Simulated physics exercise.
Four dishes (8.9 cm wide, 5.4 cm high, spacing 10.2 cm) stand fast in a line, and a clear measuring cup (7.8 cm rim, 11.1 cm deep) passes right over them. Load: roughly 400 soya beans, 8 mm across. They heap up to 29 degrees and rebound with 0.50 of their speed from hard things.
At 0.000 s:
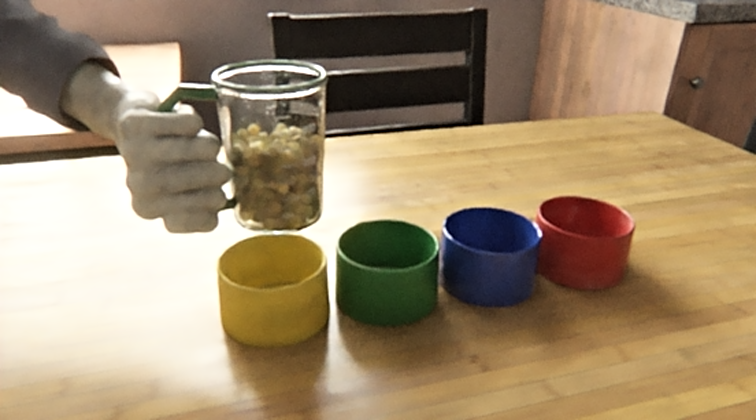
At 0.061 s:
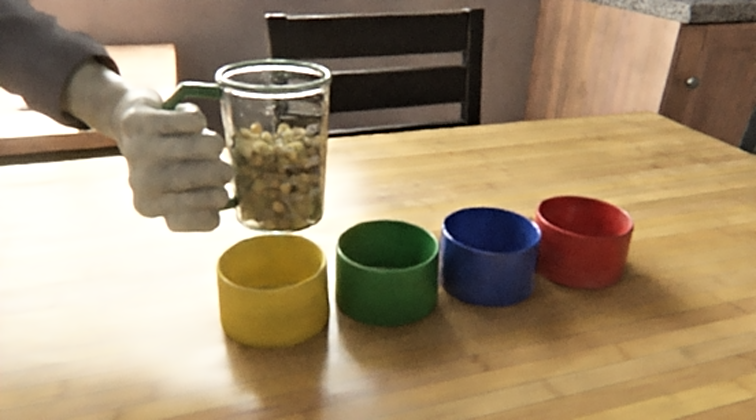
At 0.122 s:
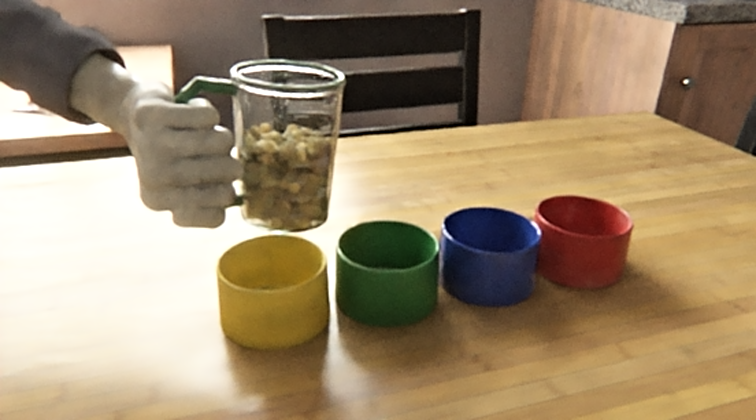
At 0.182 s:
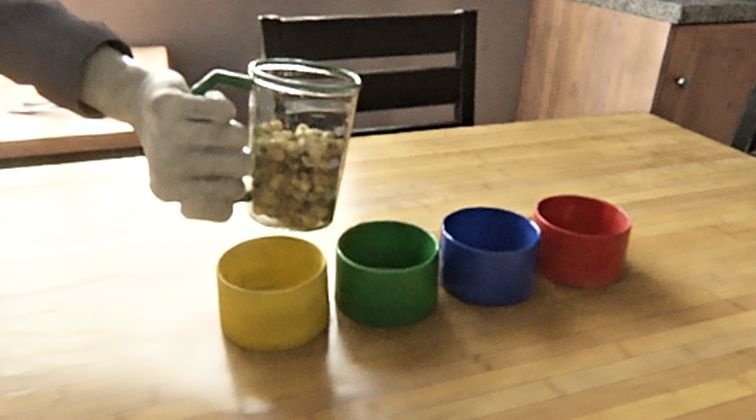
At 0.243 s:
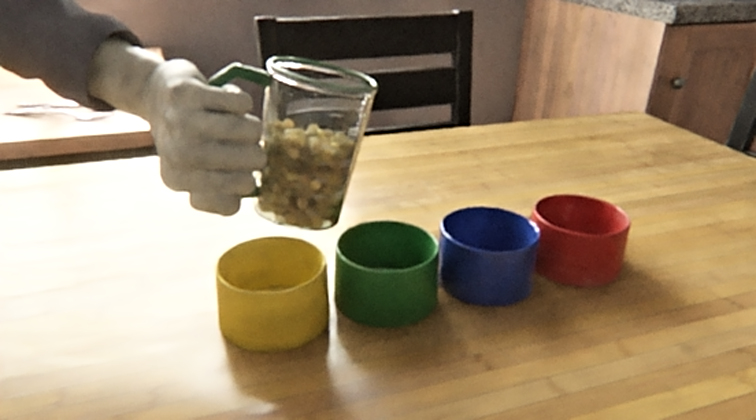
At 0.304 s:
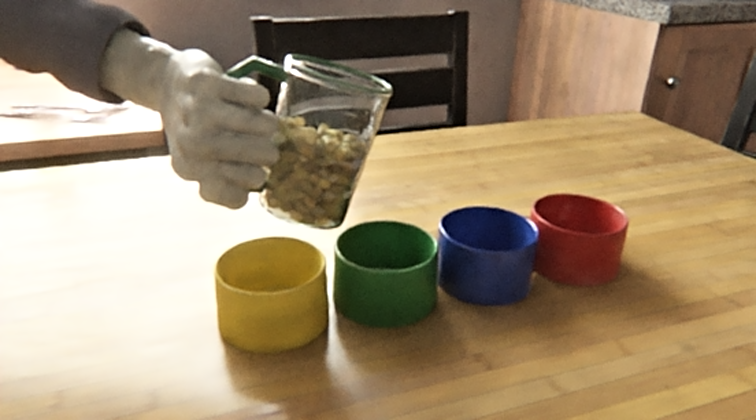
A gloved-looking pale hand at upper left holds a clear measuring cup by its green handle, part-filled with small tan and greenish pieces, above a wooden table seen from slightly above. Yellow, green, blue and red dishes stand in a row from left to right, with a dark chair and wooden cabinet behind. The hand moves the cup slightly right, gradually tilting it rightward, while the dishes and view stay nearly still.
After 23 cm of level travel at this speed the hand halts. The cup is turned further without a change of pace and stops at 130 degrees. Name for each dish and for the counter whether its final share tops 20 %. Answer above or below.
Red above, blue below, green below, yellow below, counter below.
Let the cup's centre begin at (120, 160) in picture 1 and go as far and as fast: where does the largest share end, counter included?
The winner: Blue.
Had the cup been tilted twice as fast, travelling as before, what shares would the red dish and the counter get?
Then: Red 0, counter 10.
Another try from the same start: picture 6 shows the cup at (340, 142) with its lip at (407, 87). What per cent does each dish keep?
Red 100, blue 0, green 0, yellow 0.
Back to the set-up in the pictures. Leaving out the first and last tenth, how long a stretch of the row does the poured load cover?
Some 5 cm.
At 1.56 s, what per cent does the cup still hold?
Roughly 95 per cent.
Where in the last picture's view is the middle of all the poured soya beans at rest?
Around (577, 234).
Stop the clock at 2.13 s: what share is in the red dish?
About 100 per cent by then.
After 1.06 s, tilt 70 degrees; cup holds 100 %.
Then, at 1.56 s, tilt 105 degrees; cup holds 95 %.
After 2.13 s, tilt 130 degrees; cup holds 0 %, red 100 %.
In the end, at 2.6 s, red 100 %, blue 0 %, green 0 %, yellow 0 %, counter 0 %.
